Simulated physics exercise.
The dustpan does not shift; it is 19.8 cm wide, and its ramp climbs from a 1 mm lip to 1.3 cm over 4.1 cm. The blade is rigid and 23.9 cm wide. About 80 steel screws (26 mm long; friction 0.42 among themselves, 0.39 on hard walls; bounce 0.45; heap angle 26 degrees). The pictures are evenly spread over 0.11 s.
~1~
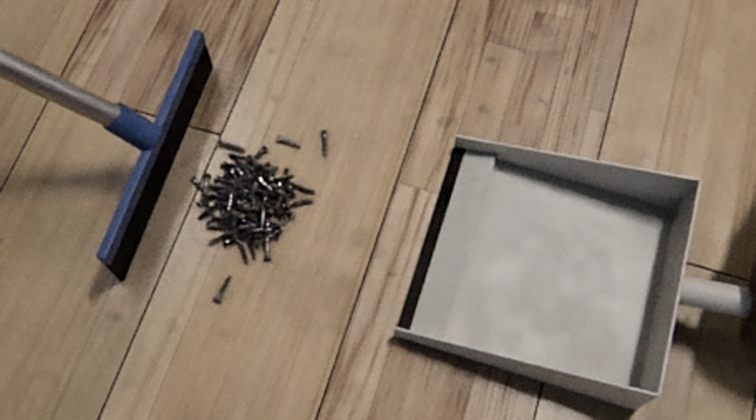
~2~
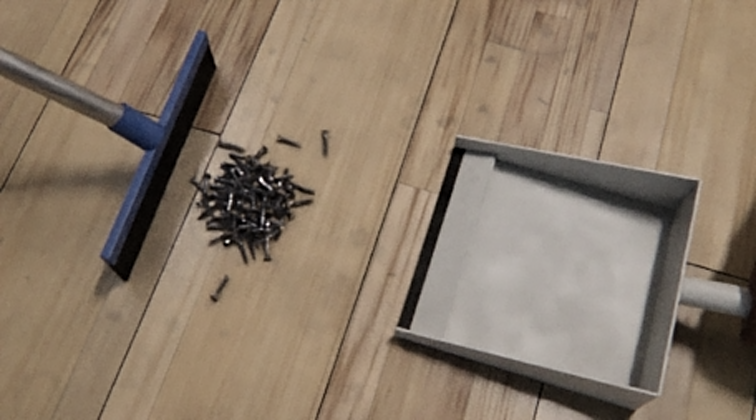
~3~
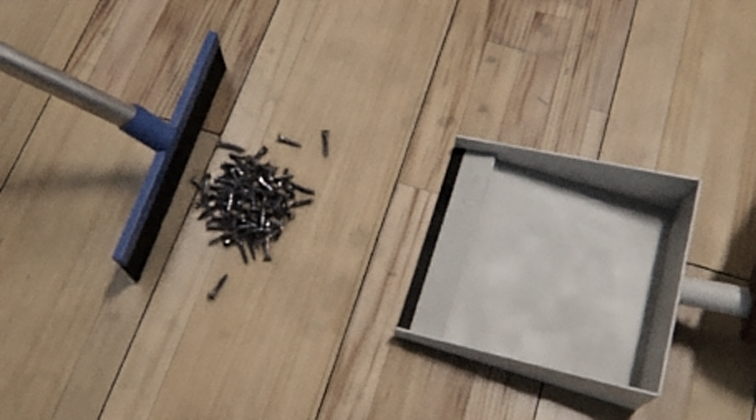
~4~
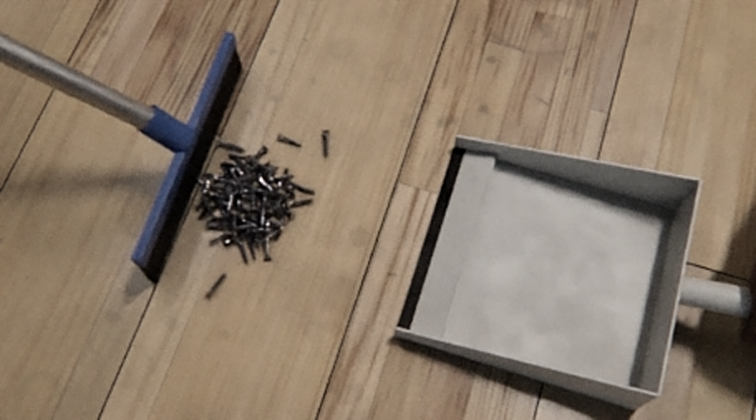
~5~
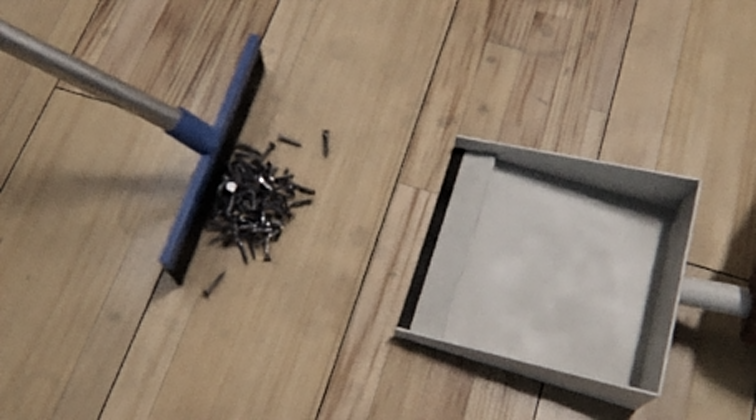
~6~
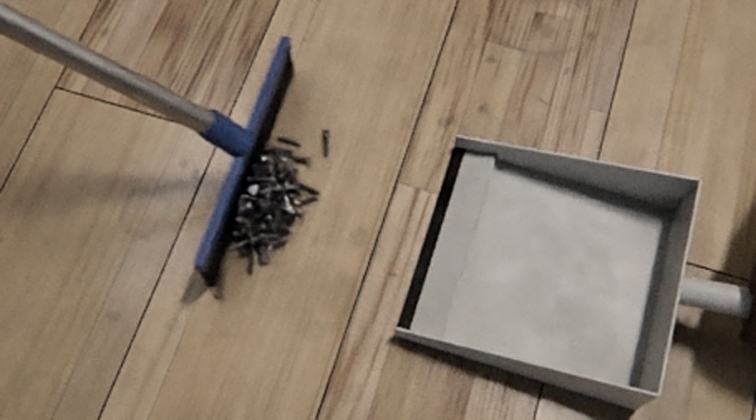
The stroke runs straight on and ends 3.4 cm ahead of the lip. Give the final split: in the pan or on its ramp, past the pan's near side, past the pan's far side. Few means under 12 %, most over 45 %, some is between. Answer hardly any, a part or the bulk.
Pan: The bulk, near side: Hardly any, far side: Hardly any.
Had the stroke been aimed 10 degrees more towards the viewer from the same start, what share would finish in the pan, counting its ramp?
In that case some 75 per cent.
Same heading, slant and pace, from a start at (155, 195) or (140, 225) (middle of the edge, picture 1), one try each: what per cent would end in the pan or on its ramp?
About 75 and 65 per cent.
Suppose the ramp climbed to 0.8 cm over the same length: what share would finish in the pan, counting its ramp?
Then about 75 per cent.
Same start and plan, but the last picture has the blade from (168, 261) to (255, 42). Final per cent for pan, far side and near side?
Pan 40, far 5, near 0.
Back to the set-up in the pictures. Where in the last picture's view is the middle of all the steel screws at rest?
Near (497, 231).
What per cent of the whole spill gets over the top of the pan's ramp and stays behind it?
Some 60 per cent.
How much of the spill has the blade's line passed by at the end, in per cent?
Roughly 0 per cent.
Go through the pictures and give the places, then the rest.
Blade from (106, 258) to (199, 40), moved 0.0 cm, 0 of the pieces shifted so far; middle of the pieces at (253, 206); pan at (560, 277), in the first picture.
Blade from (110, 258) to (203, 41), moved 0.3 cm, 0 of the pieces shifted so far; middle of the pieces at (253, 206), in the second picture.
Blade from (122, 259) to (214, 41), moved 1.4 cm, 1 of the pieces shifted so far; middle of the pieces at (253, 206), in the third picture.
Blade from (140, 261) to (230, 42), moved 3.0 cm, 2 of the pieces shifted so far; middle of the pieces at (253, 206), in the fourth picture.
Blade from (168, 263) to (255, 44), moved 5.4 cm, 19 of the pieces shifted so far; middle of the pieces at (253, 199), in the fifth picture.
Blade from (201, 265) to (286, 46), moved 8.4 cm, 73 of the pieces shifted so far; middle of the pieces at (266, 201); pan at (560, 277), in the sixth picture.
Then, 0.08 s after the last picture, middle of the blade 8 cm from the lip; 0 % over the lip, far side 0 %, near side 0 %.
Then, 0.12 s after the last picture, middle of the blade 5 cm from the lip; 0 % over the lip, far side 0 %, near side 0 %.
Then, 0.31 s after the last picture, middle of the blade 4 cm from the lip; 85 % over the lip, far side 0 %, near side 0 %.
In the end, pan 75 %, near side 0 %, far side 0 %, in front of the lip or behind the blade 20 %.
